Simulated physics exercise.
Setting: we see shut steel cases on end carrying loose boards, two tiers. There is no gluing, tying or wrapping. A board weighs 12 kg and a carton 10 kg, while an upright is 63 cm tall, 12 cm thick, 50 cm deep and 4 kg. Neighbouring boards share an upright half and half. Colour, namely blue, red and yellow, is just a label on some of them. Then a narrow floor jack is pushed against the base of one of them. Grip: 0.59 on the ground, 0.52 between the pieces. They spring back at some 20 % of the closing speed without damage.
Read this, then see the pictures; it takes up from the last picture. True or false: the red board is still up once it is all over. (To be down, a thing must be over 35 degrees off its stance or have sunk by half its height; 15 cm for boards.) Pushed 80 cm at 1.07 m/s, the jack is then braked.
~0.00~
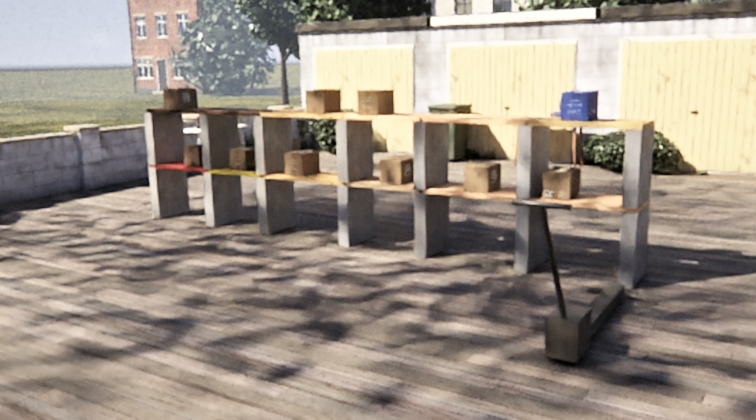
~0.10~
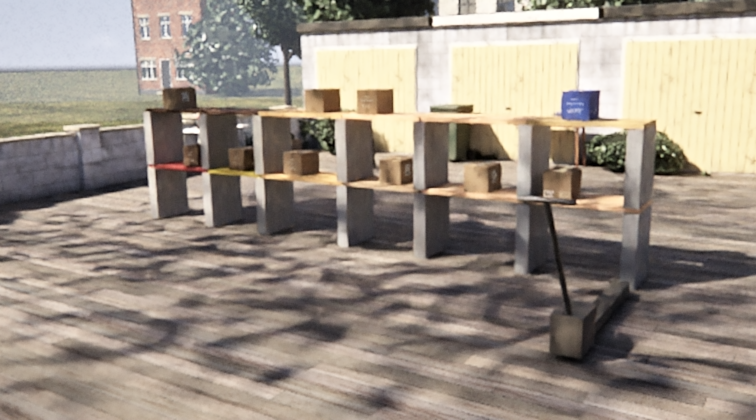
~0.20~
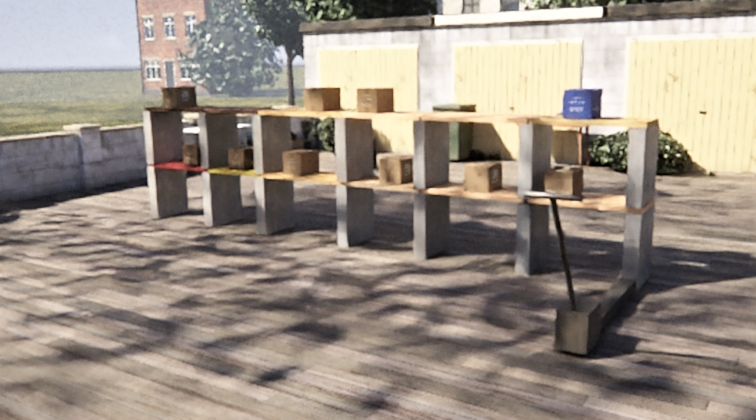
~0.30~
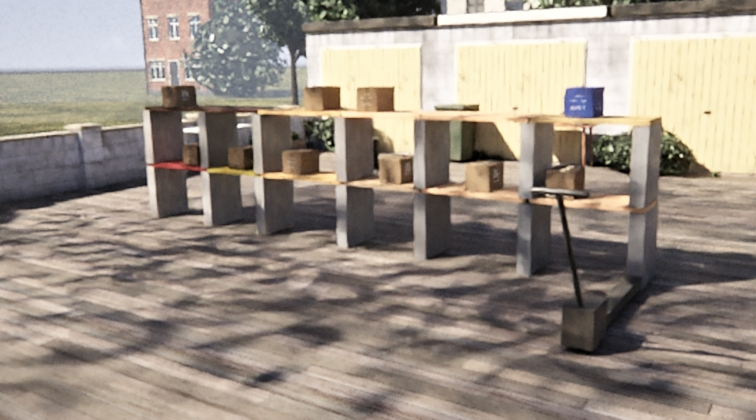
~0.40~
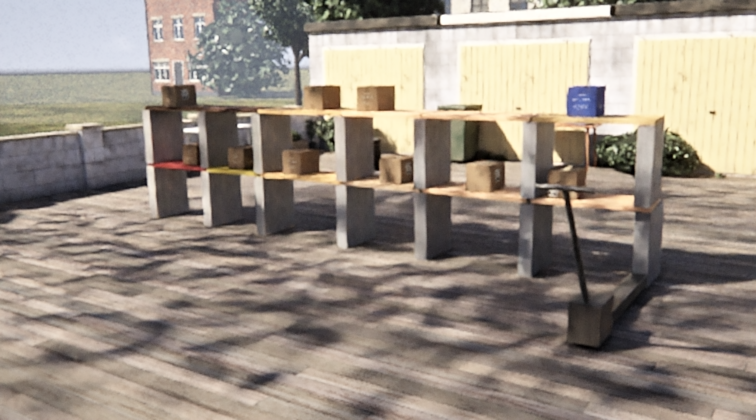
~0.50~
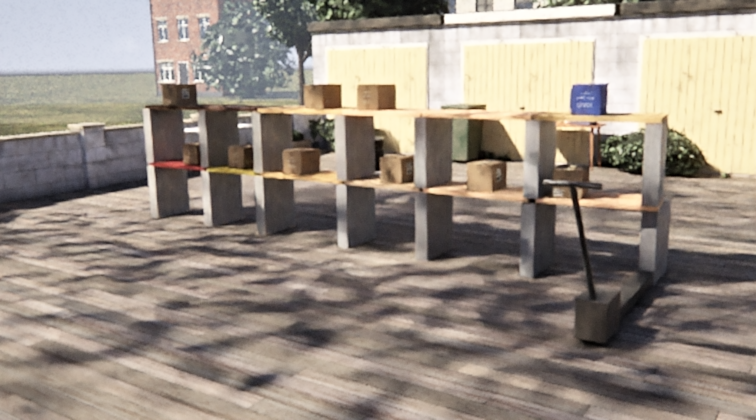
True.
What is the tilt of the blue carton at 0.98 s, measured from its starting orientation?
About 5°.
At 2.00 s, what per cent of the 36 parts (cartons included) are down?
15 percent by then.
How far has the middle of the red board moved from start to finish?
Roughly 0 cm.
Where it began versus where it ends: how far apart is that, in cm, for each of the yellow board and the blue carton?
Yellow ends up 0 cm away; blue ends up 160 cm away.
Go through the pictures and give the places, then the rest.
In the first frame (places mark the middle of the side facing us; the camera moves round a little), jack tip (623, 290) 27 cm short; red board (178, 168); yellow board (234, 173); blue carton (574, 107); nothing disturbed.
The second frame shows jack tip (627, 288) 16 cm short; red board (177, 168).
The third frame shows jack tip (633, 285) 54 mm short; red board (176, 168).
The fourth frame shows jack tip (638, 283) 54 mm in; red board (176, 167); one has shifted.
The fifth frame shows jack tip (644, 281) 16 cm in; red board (176, 167); 5 disturbed, none down.
The sixth frame shows jack tip (651, 278) 27 cm in; red board (176, 166); blue carton (585, 100) shifted 39 mm; yellow board (233, 172); 6 disturbed, none down.
After 0.98 s, none of the 36 pieces down, 7 disturbed; red board unmoved; blue carton shifted 20 cm.
After 2.00 s, 6 of the 36 pieces down; red board unmoved; blue carton leaning 65°, 48 cm lower.
After 2.78 s, 7 of the 36 pieces down; red board unmoved; blue carton leaning 47°, 1.24 m lower.
At rest (5.0 s), 7 of the 36 pieces down; red board unmoved; blue carton on its side; yellow board unmoved. As the last picture would show them, middles, red board near (191, 164), blue carton near (682, 293).
